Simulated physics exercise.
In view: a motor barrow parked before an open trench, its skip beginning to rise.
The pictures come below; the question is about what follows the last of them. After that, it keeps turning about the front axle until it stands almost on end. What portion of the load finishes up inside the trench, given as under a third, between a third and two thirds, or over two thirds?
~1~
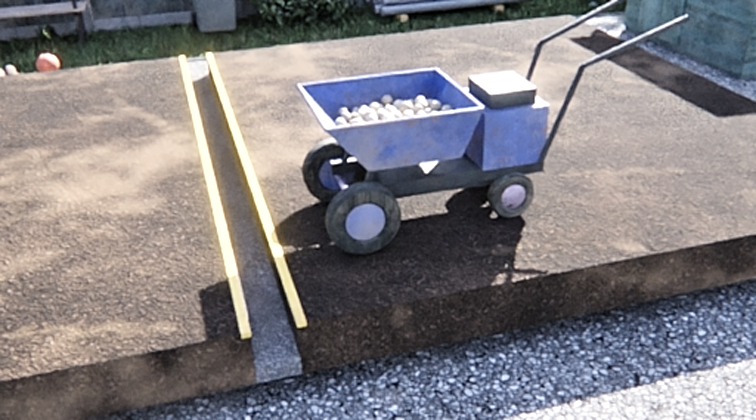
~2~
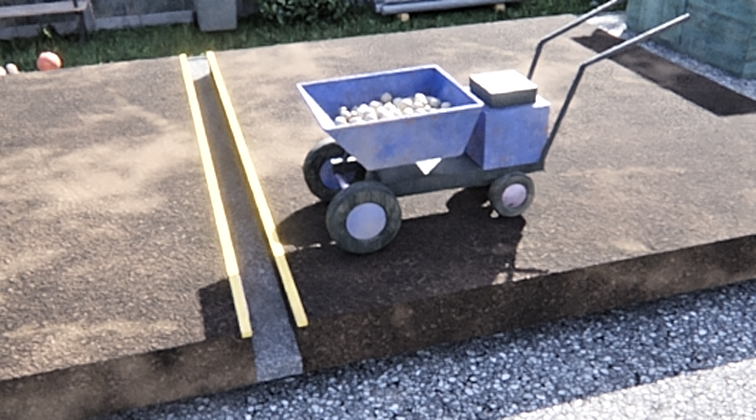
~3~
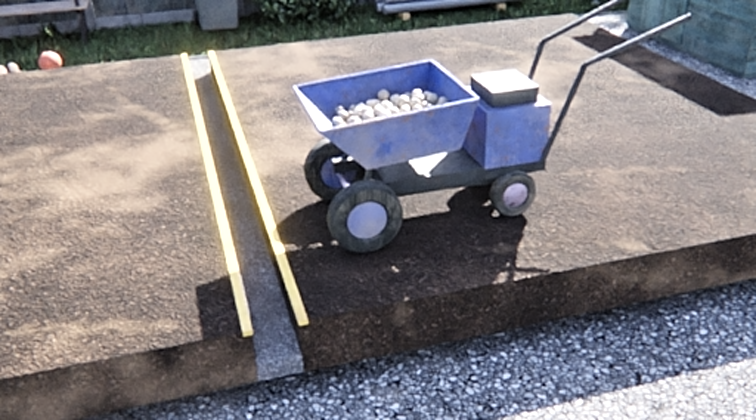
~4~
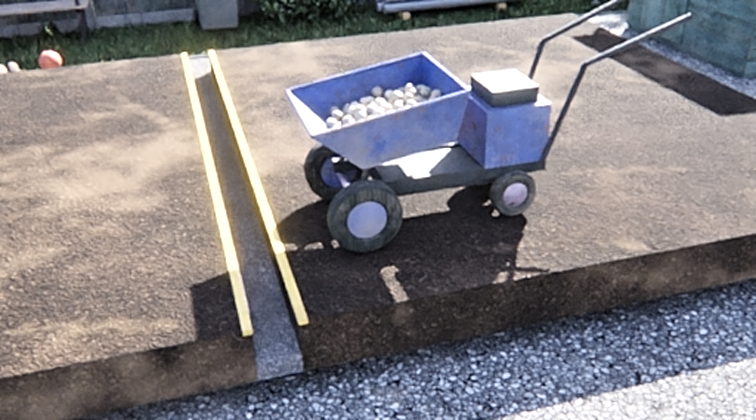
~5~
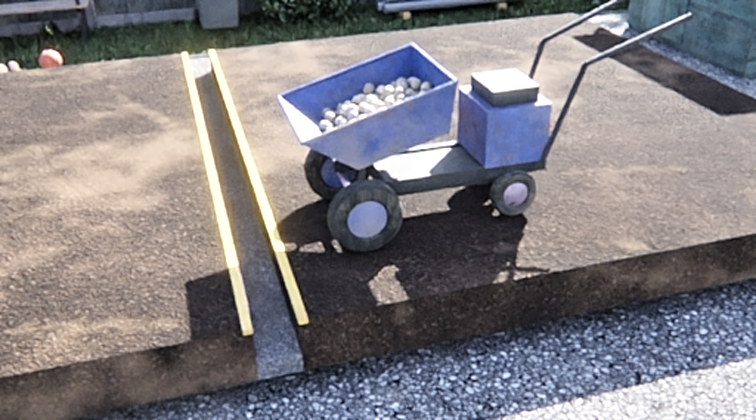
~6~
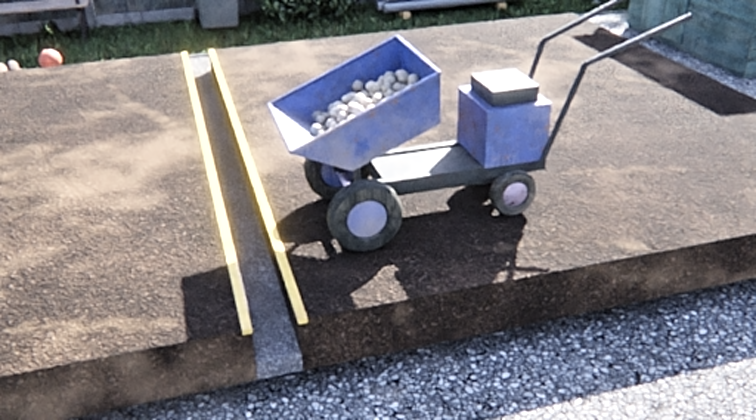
Ends up a third to two thirds.
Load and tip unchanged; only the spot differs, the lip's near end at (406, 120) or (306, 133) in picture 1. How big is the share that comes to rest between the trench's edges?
Result: 50 in a hundred, then 10 in a hundred.
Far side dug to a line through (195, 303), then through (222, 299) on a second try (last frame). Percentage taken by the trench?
The first case gives around 100 percent, and the second around 80 percent.
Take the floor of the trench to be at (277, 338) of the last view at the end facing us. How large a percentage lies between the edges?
40 per cent, roughly.
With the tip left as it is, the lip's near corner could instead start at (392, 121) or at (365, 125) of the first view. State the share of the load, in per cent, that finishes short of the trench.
40 and 10 percent, in that order.
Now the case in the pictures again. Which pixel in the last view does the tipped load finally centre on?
Near pixel (220, 238).
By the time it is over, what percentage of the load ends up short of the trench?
Close to 0 in a hundred.
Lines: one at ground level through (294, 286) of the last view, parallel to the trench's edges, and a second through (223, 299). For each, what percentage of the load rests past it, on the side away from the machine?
First roughly 100 percent, then 50 percent.
Just after the last frame, skip tipped steeply; every one in the skip.
A moment on, skip tipped right over; roughly half in the skip; about a tenth in or heaped over the trench; roughly a quarter beyond it.
Further on, skip tipped right over; just a few in the skip; roughly half in or heaped over the trench; roughly half beyond it.
When it is over, skip tipped right over; roughly half in or heaped over the trench; roughly half beyond it.
